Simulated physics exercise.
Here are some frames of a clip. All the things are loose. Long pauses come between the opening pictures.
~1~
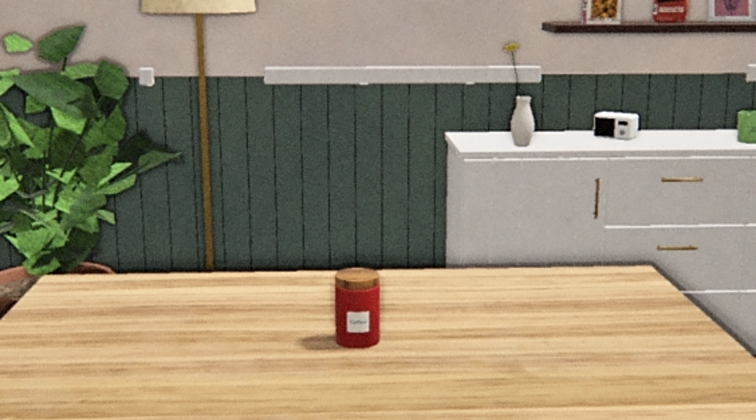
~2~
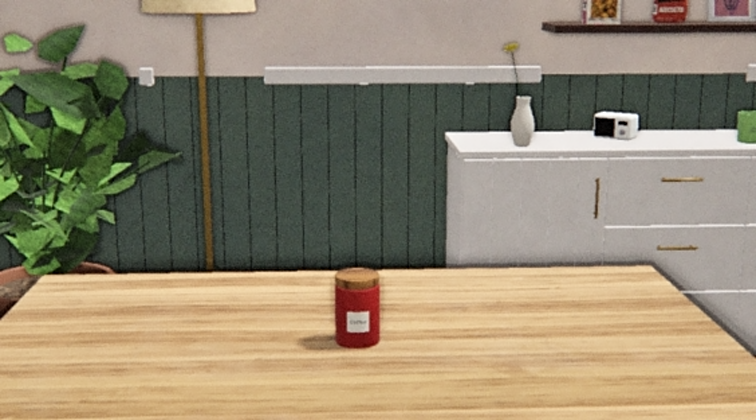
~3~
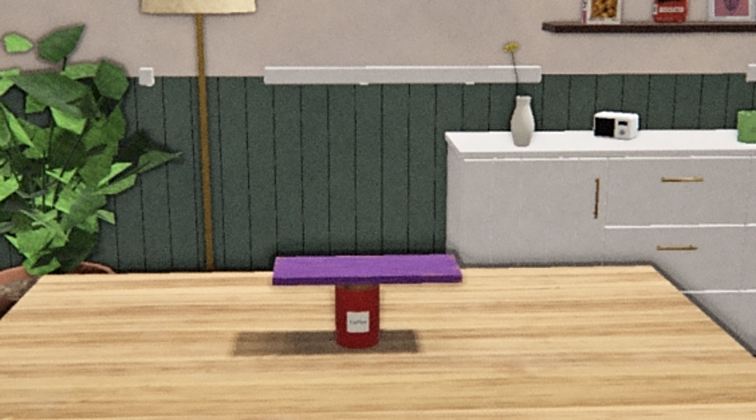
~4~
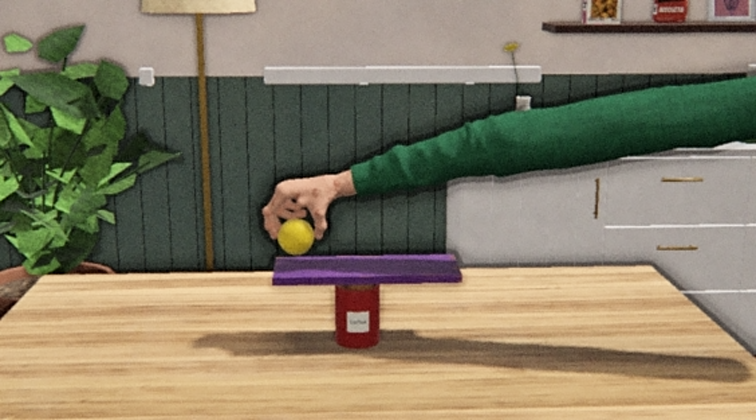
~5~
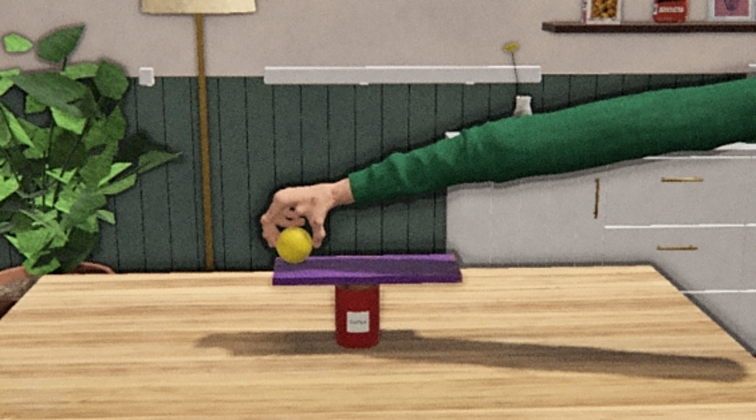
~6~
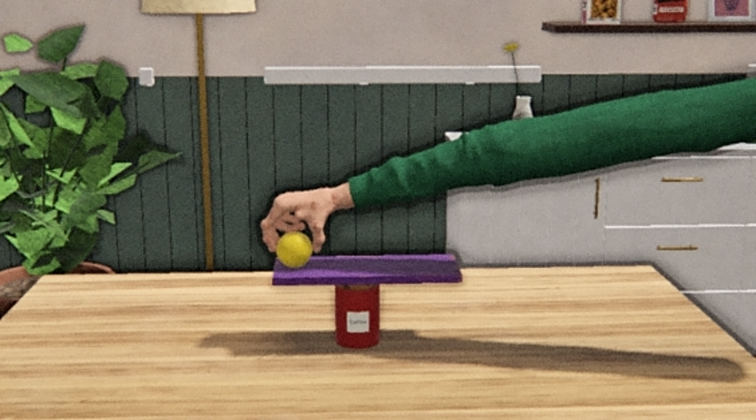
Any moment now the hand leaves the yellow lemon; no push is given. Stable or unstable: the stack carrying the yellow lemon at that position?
Nothing drops or tips.
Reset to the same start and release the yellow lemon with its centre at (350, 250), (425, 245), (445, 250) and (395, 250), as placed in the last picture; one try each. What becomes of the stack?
So, first go it stays put, second go it comes down, third go it comes down, fourth go it stays put.
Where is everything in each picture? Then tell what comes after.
The last thing is not in view yet, in the first frame.
The last thing is not in view yet, in the second frame.
The last thing is not in view yet; purple board (367, 270), in the third frame.
Still above its spot; yellow lemon (296, 237); purple board (367, 270), in the fourth frame.
Still above its spot; yellow lemon (294, 245); purple board (367, 270), in the fifth frame.
Set down, still held; yellow lemon (294, 250); purple board (367, 270), in the sixth frame.
Then, 0.20 s after the last picture, nothing has stirred.
Then, 0.40 s after the last picture, yellow lemon resting near (294, 250).
At rest, all 3 in place. Seen from the same camera at the end, yellow lemon near (294, 250). The stack keeps its balance.
